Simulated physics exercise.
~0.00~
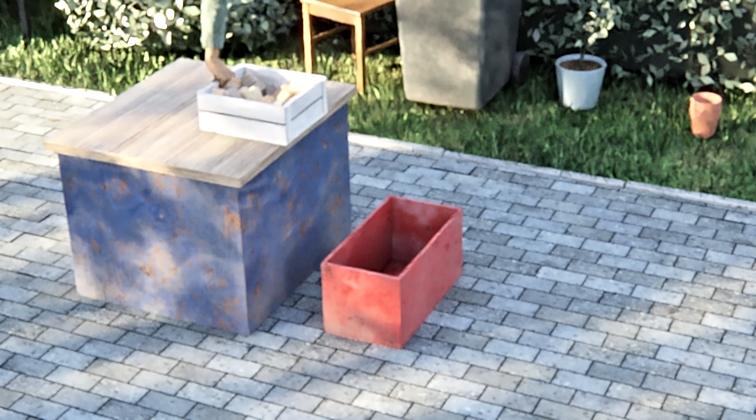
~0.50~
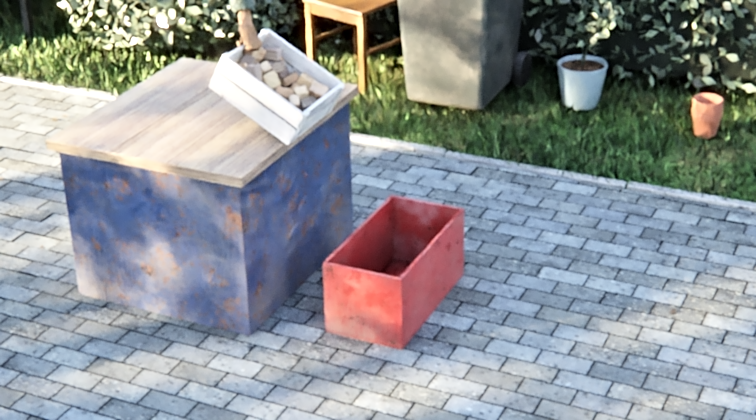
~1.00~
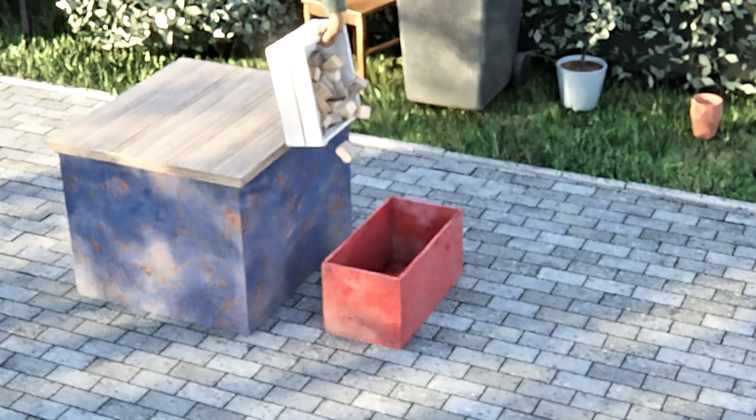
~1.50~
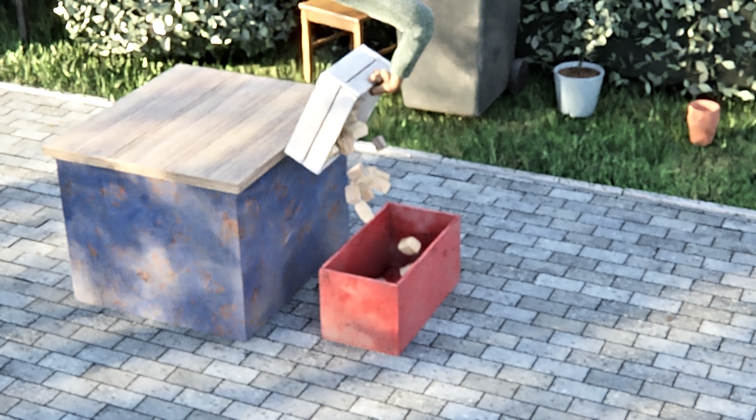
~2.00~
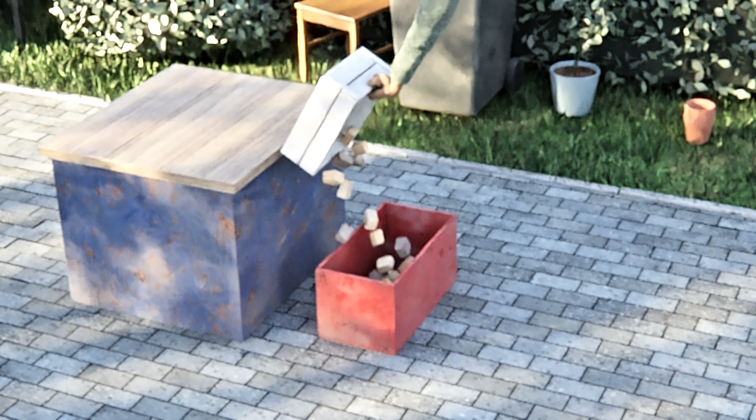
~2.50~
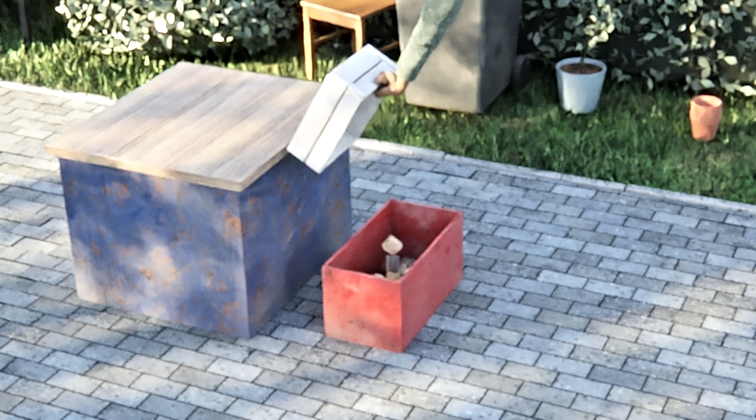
A hand tipped a white box of wooden chunks over the right edge of a blue bench with a wooden top, and the pieces tumbled down into the long red tub below, until the upended box was held still above it.
